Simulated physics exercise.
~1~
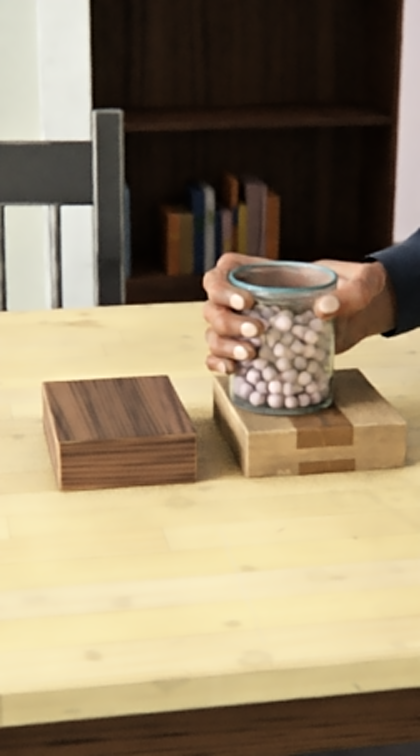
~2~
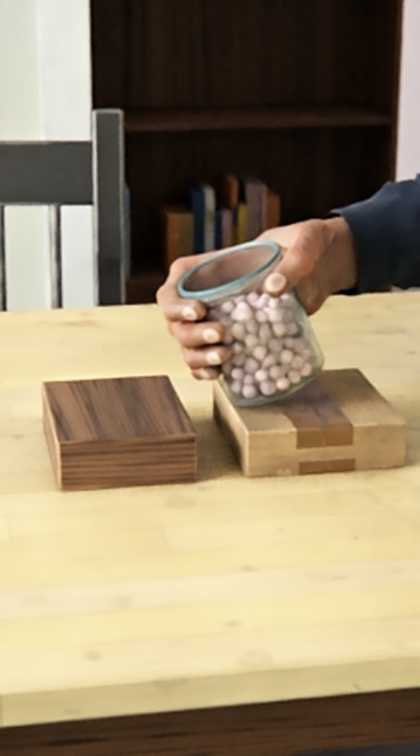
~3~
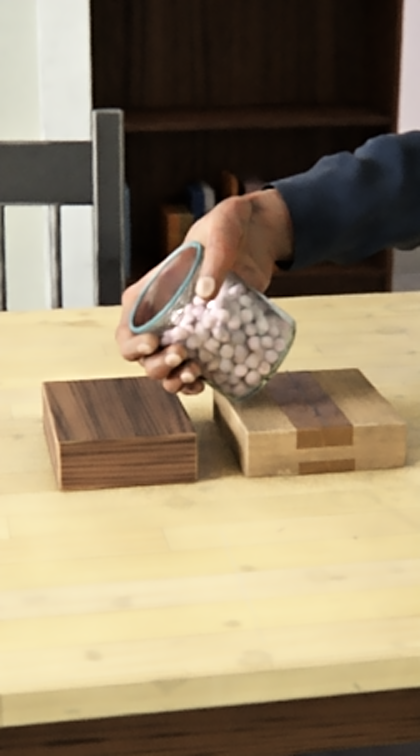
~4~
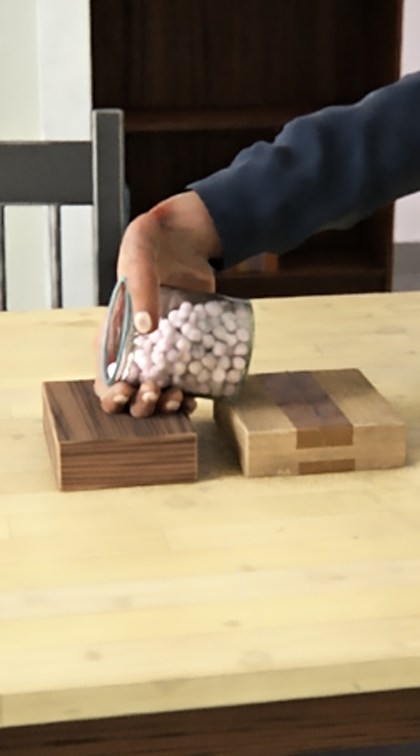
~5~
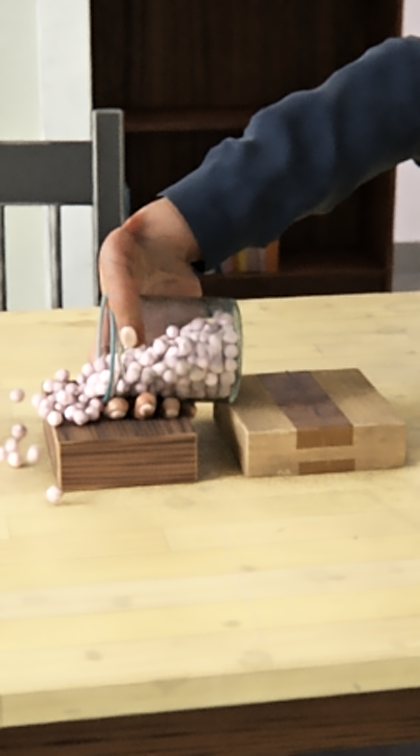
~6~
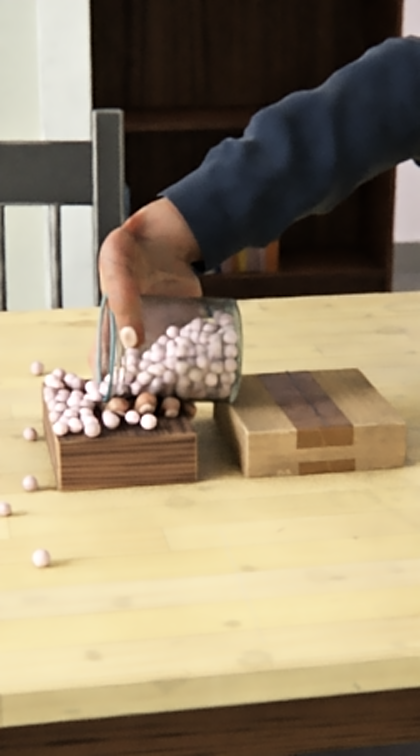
The clip opens on a wooden table where a hand holds an upright glass jar of pale pink sugar pearls over a light block with a dark stripe, beside a darker block on the left. The hand lifts the jar slightly and tips it to the left, with the pearls staying inside. It carries the leaning jar further left and lowers it almost onto its side over the dark block. As the jar comes to rest there, pearls spill from its mouth across the block, and several scatter onto the table. The hand stays on the jar, which ends on its side with most pearls still inside.
